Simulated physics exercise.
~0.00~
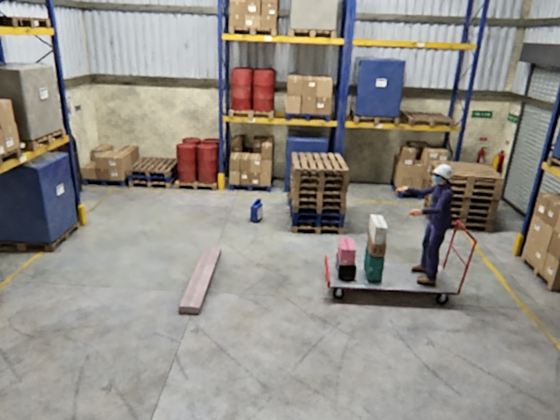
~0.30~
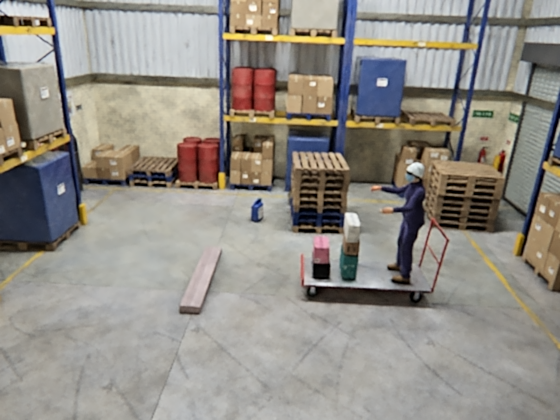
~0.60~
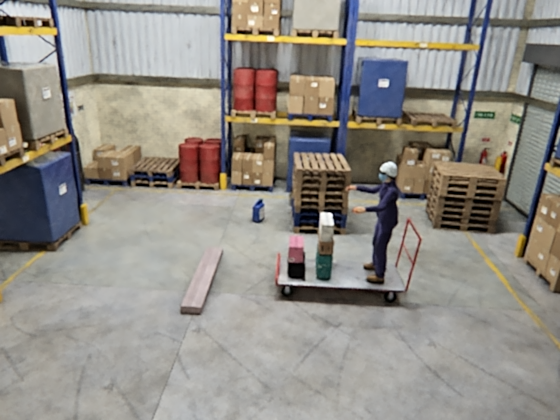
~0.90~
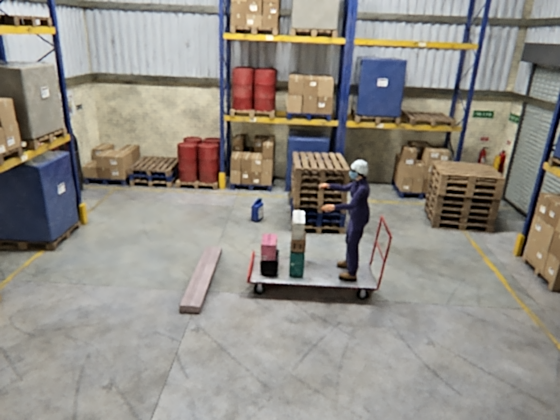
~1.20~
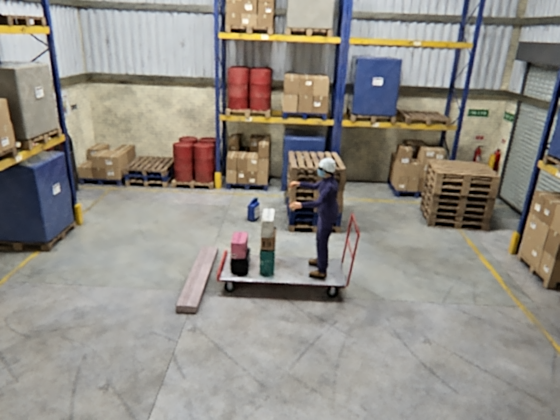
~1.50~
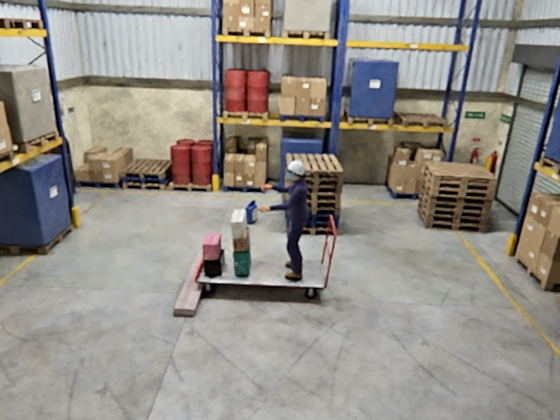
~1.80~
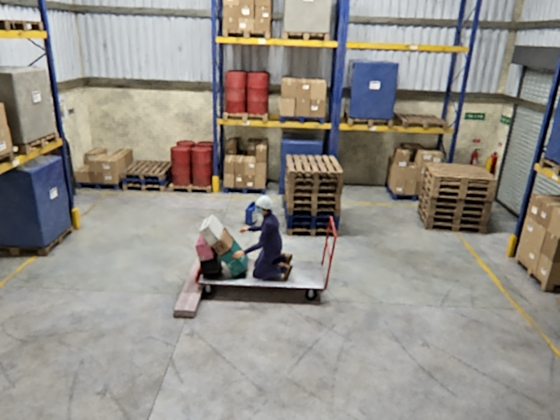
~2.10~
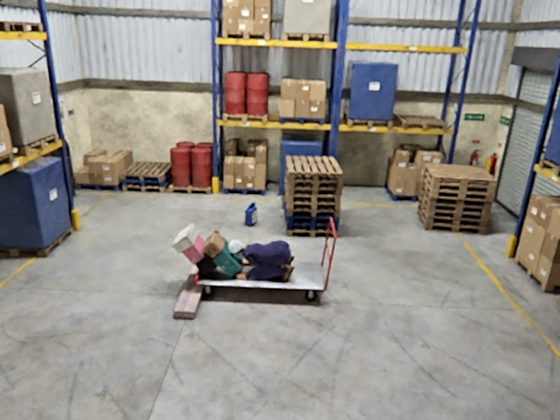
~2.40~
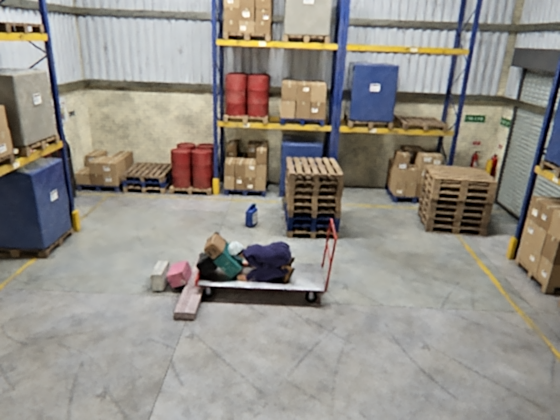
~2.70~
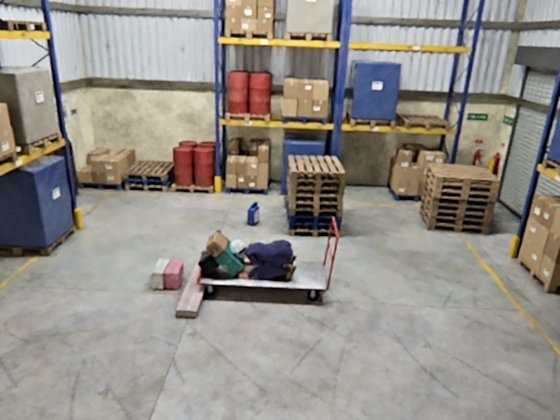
Warehouse floor, trolley rolling left and stopping at a beam, standing figure collapsing onto the deck, two boxes tumbling off the front.
